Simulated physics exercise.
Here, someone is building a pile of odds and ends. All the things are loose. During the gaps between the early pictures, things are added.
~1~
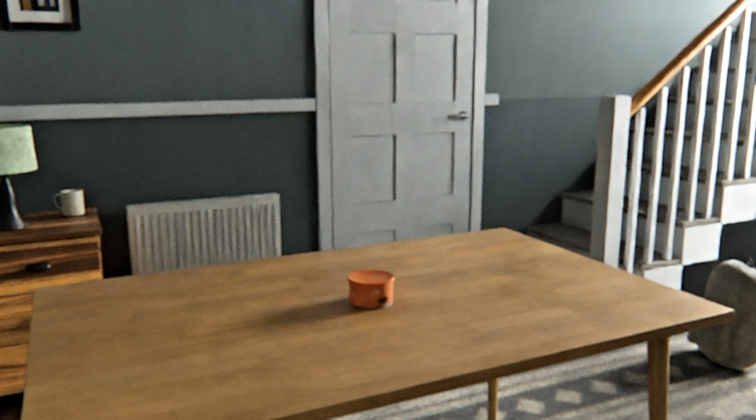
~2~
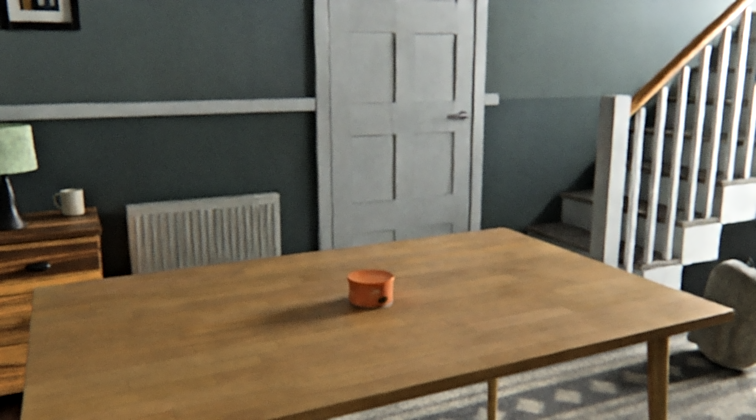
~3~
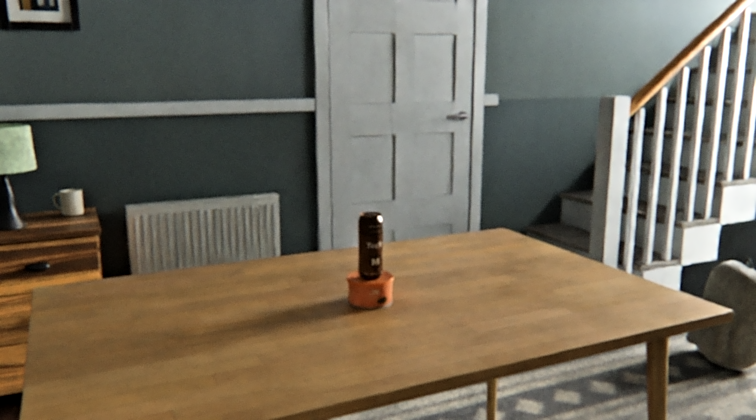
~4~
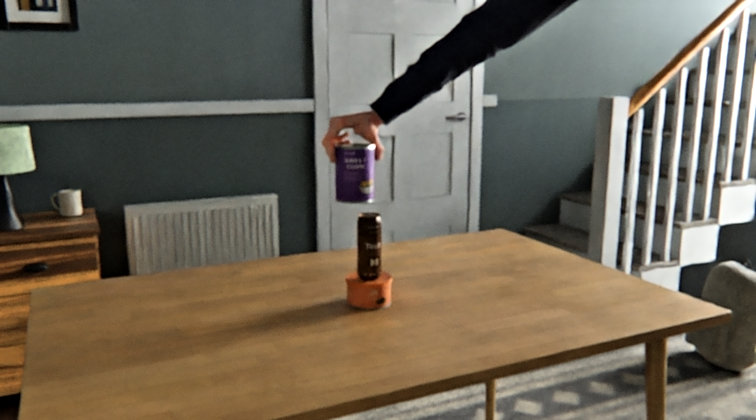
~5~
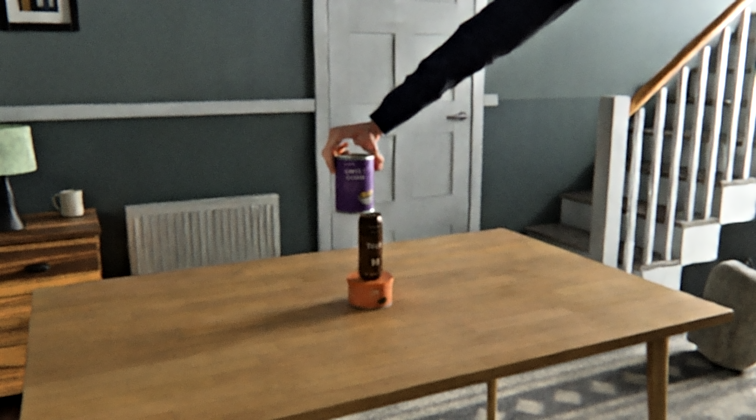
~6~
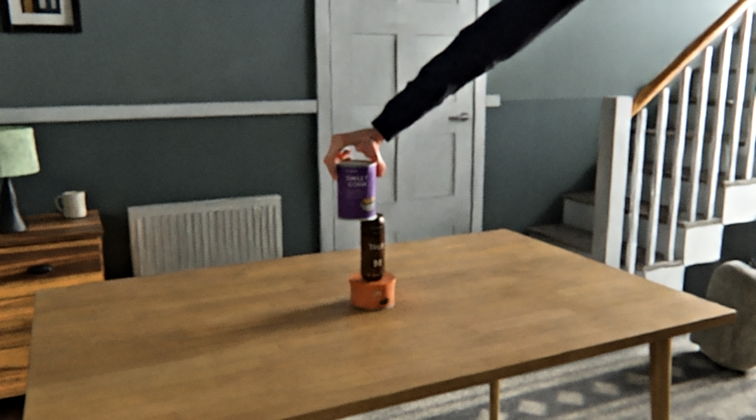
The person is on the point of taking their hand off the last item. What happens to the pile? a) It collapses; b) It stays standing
a, it collapses.
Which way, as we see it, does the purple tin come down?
Leftwards.
Then, 0.40 s on from there, purple tin now fallen.
Then, 0.50 s on from there, things are still on the move.
In the end, fallen, purple tin; the other 2 unmoved. At the end, from the last picture's camera, purple tin near (317, 295). The pile loses its balance.
